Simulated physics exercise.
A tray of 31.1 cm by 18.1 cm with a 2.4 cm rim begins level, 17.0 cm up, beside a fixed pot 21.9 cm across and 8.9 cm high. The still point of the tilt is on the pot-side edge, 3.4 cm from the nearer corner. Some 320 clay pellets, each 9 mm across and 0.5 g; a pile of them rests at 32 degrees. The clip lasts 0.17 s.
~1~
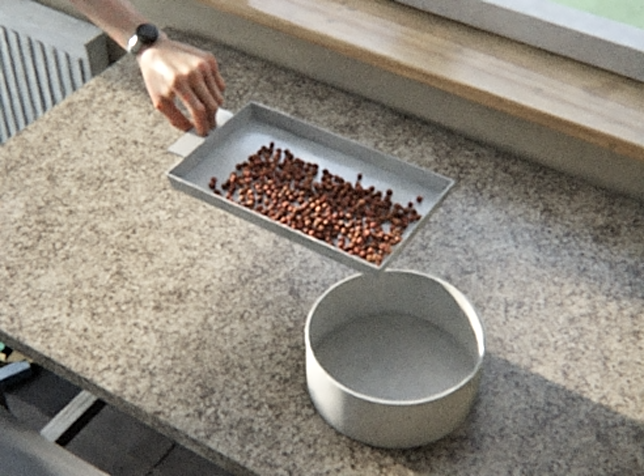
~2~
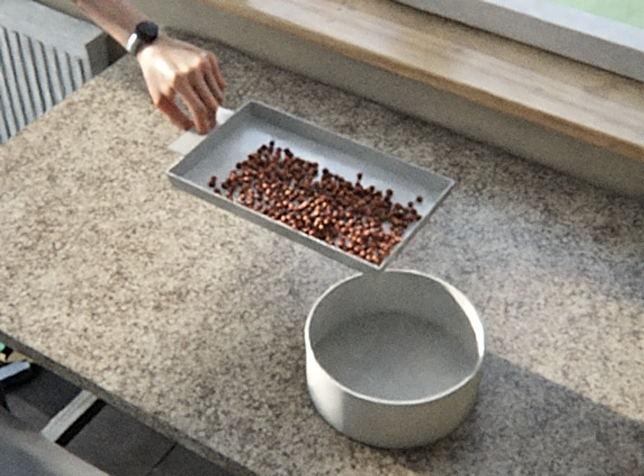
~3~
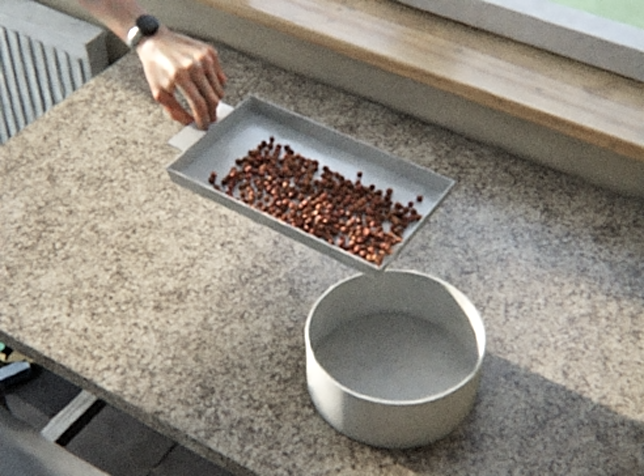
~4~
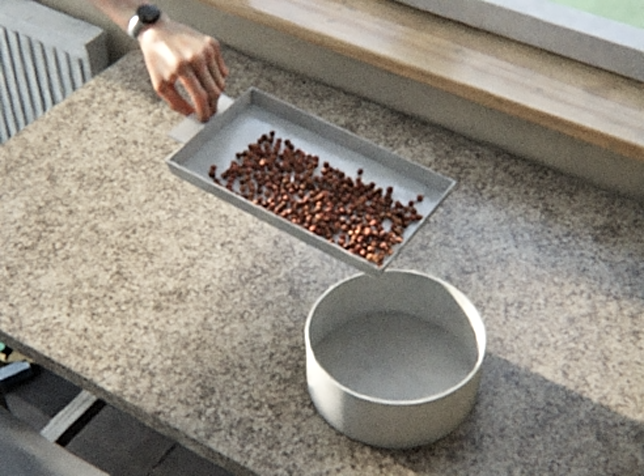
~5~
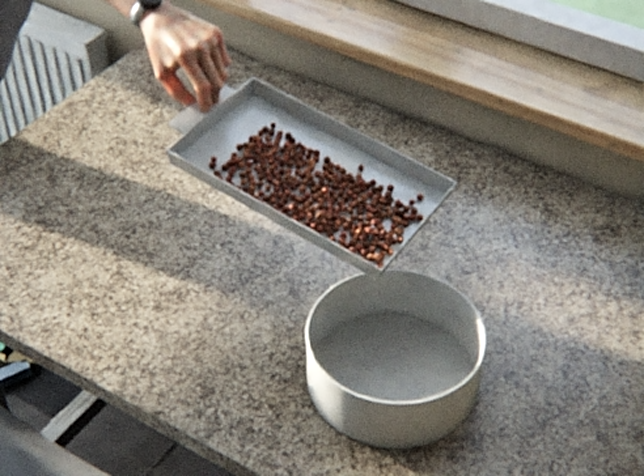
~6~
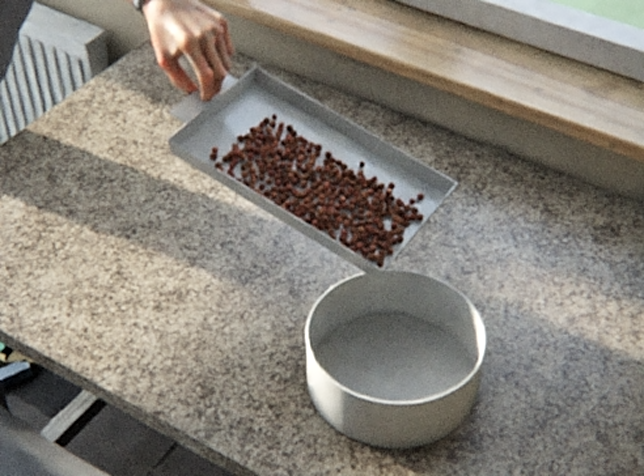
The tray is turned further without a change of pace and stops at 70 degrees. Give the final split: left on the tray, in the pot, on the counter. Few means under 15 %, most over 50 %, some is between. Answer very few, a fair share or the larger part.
Tray: The larger part, pot: Very few, counter: Very few.
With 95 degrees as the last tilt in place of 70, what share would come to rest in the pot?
It would be near 55 per cent.
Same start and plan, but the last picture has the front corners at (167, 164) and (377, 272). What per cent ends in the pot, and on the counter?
Pot 5, counter 0.
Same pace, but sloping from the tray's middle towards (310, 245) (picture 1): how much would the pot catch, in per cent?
Some 5 per cent.
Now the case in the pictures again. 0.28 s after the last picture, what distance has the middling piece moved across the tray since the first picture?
Roughly 3 cm.
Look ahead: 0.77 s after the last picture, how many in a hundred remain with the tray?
Some 90 per cent of the load.
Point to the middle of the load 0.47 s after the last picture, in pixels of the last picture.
At about (394, 193).
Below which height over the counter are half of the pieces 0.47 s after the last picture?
Some 24 cm.
Then, 0.28 s after the last picture, tilt 41 degrees; the tray holds 100 %, the pot 0 %.
Then, 0.47 s after the last picture, tilt 60 degrees; the tray holds 100 %, the pot 0 %.
Then, 0.77 s after the last picture, tilt 70 degrees; the tray holds 90 %, the pot 5 %.
In the end, tray 90 %, pot 5 %, counter 10 %.
